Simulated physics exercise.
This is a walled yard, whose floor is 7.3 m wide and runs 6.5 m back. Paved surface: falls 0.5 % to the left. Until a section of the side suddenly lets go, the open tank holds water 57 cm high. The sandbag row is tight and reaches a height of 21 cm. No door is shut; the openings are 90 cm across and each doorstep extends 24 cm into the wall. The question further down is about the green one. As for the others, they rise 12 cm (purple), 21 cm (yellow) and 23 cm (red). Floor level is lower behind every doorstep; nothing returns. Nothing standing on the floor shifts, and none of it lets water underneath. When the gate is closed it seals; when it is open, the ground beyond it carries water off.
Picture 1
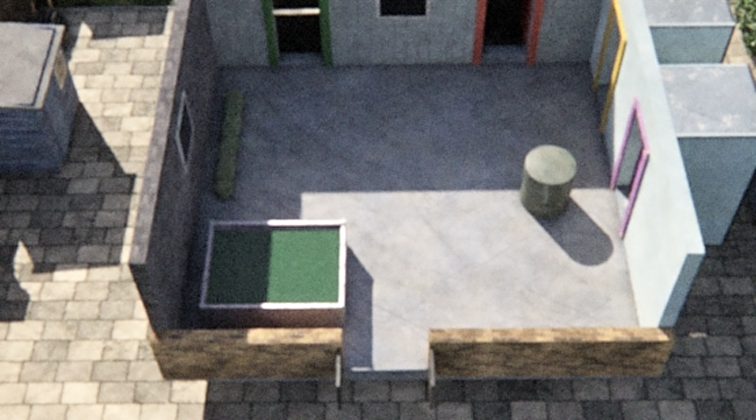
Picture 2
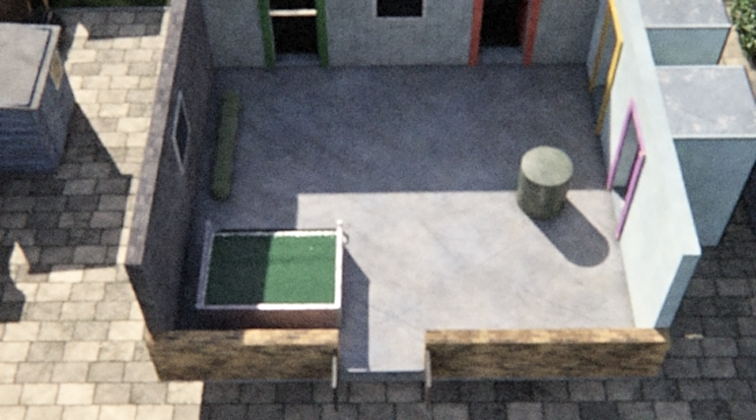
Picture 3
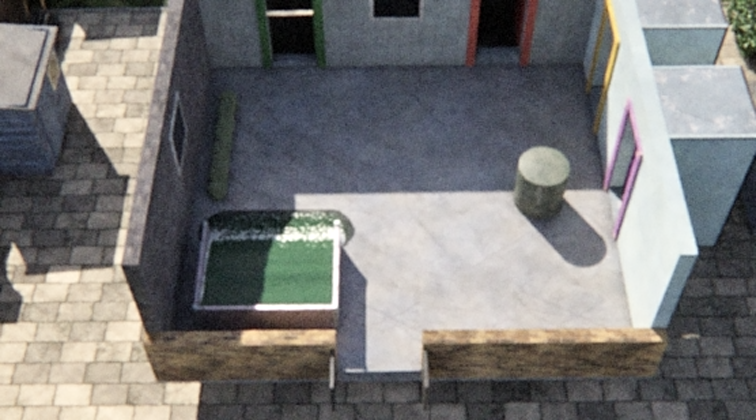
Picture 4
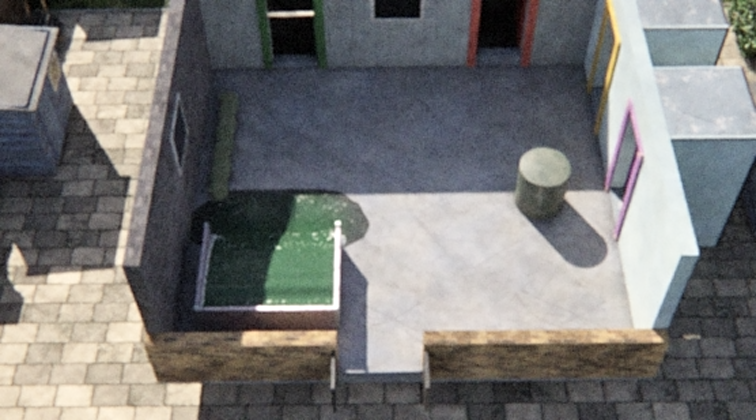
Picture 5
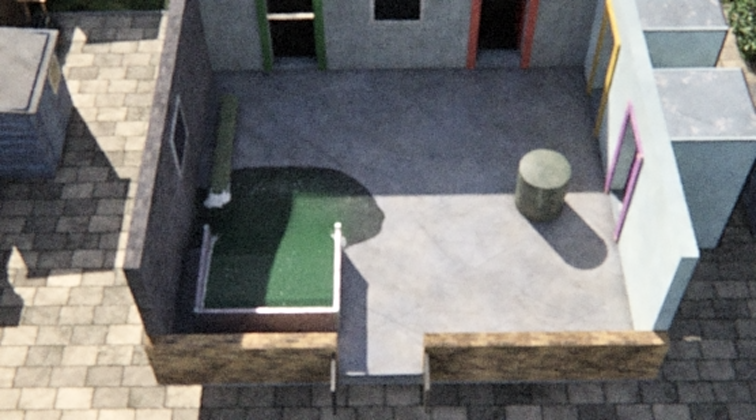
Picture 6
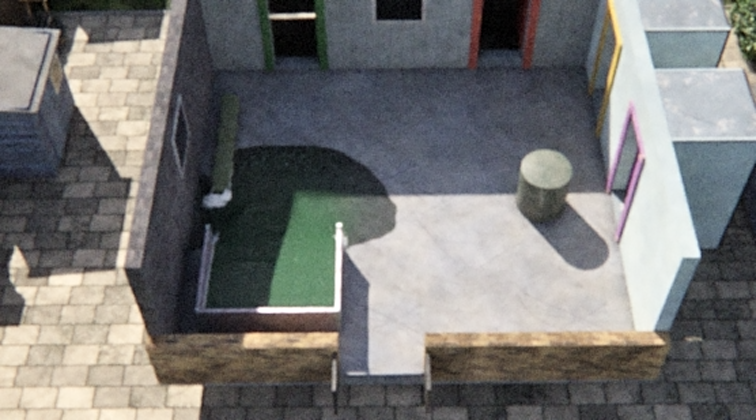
The clip shows a walled yard with a green-filled open tank at the lower left and a still cylinder at right; the tank's far side opens, and dark green liquid pours out, spreading backward and rightward across the grey floor.
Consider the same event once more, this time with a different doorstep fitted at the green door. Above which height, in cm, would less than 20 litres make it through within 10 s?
Above roughly 23 cm.
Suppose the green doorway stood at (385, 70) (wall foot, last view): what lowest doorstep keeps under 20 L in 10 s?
About 11.5 cm.
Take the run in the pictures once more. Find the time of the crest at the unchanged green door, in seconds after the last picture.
The depth peaks at about 1.8 seconds.
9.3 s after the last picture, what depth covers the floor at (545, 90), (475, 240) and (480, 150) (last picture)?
About 6, 3 and 6 cm.
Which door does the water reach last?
Purple, last of all.
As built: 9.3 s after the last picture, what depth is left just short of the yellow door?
About 5.0 centimetres deep.
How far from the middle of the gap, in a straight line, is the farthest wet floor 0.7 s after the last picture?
Roughly 4.4 m.
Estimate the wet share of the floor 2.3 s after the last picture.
Wet share: Near 45 %.
Then, 0.7 s after the last picture water covers 30 % of the floor, deepest (26 cm) near (216, 208); 3 cm at the green door, 0 litres in over its 11 cm doorstep.
Then, 2.3 s after the last picture water covers 45 % of the floor, deepest (28 cm) near (278, 83); 25 cm at the green door, 120 litres in over its 11 cm doorstep.
Then, 9.3 s after the last picture water covers 90 % of the floor, deepest (7 cm) near (624, 357); 4 cm at the green door, 191 litres in over its 11 cm doorstep.
At the green door as built, the water peaked near 28 cm, 1.7 s after the last picture.
Run again over the same 10 s with other heights there, 37 litres in over 20.5 cm, 2 litres over 28 cm. The limit of 20 litres is kept from about 23 cm up.
